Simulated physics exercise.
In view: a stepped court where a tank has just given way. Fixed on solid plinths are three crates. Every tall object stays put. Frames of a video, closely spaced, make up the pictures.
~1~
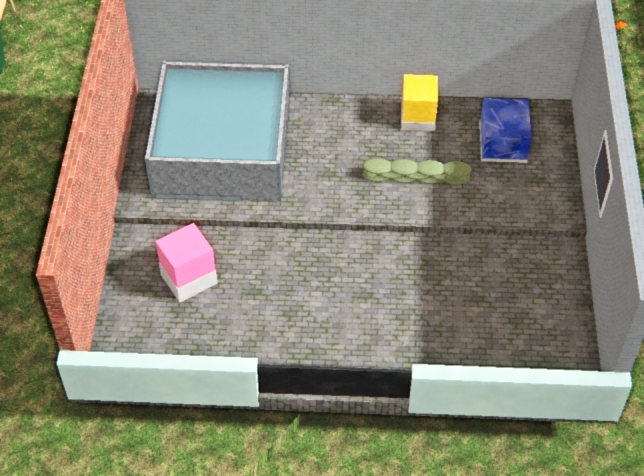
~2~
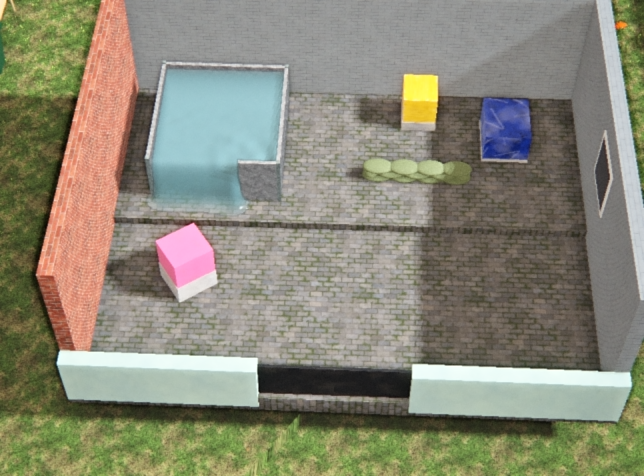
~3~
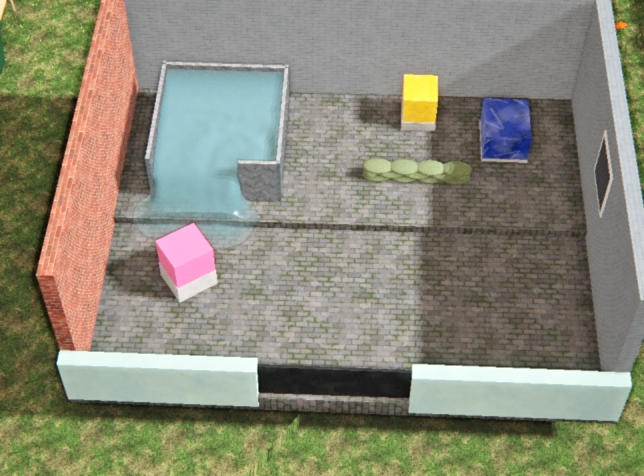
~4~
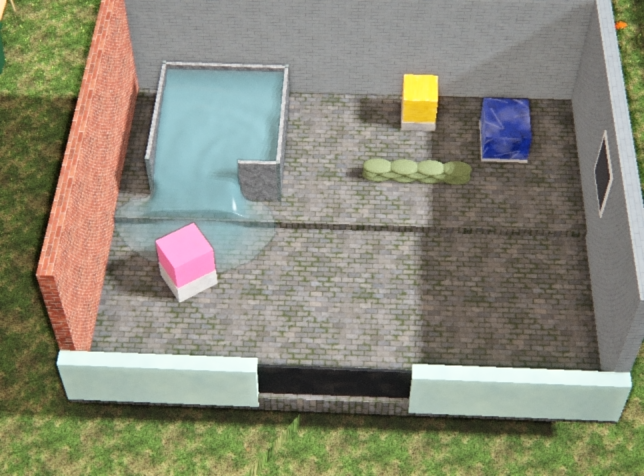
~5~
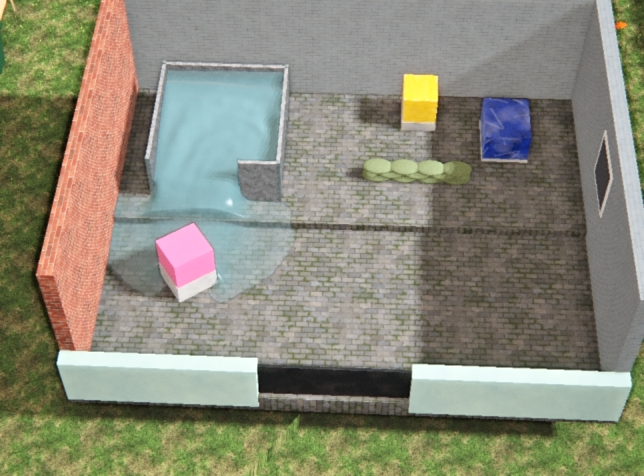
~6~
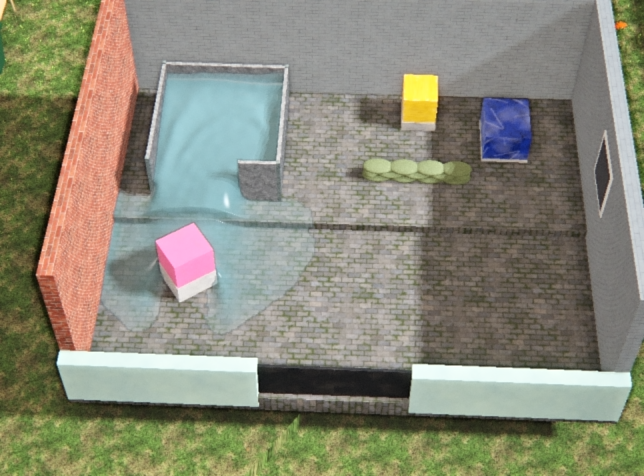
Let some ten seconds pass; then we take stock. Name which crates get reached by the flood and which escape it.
One by one: The blue crate will not stay dry, the pink crate will not stay dry, the yellow crate will come through untouched.
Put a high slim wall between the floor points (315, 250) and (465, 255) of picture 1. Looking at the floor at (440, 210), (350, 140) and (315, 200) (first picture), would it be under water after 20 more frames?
Taking the three spots in order: Spared, spared, spared.
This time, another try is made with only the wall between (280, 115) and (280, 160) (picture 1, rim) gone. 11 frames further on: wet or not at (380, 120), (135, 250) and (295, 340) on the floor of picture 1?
Spot one inundated, spot two spared, spot three spared.
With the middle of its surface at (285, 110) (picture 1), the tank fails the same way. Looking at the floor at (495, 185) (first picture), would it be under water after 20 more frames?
Not reached.
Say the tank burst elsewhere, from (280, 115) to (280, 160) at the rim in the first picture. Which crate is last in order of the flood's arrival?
My pick is the crate marked pink.
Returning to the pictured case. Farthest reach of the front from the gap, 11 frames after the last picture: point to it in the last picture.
The farthest point of the front sits at (520, 393).
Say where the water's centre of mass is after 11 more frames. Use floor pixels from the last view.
Somewhere near (210, 237).
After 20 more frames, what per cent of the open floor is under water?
About 55 per cent.
A moment on, water covers 25 % of the floor; the blue crate not reached, the pink crate water round its plinth, the yellow crate not reached.
Next, water covers 35 % of the floor; the blue crate not reached, the pink crate water round its plinth, the yellow crate not reached.
Then, water covers 55 % of the floor; the blue crate not reached, the pink crate water round its plinth, the yellow crate not reached.
Later, water covers 75 % of the floor; the blue crate water round its plinth, the pink crate water round its plinth, the yellow crate not reached.
In the end, water covers 90 % of the floor; the blue crate was topped, the pink crate was topped, the yellow crate stayed above the water.
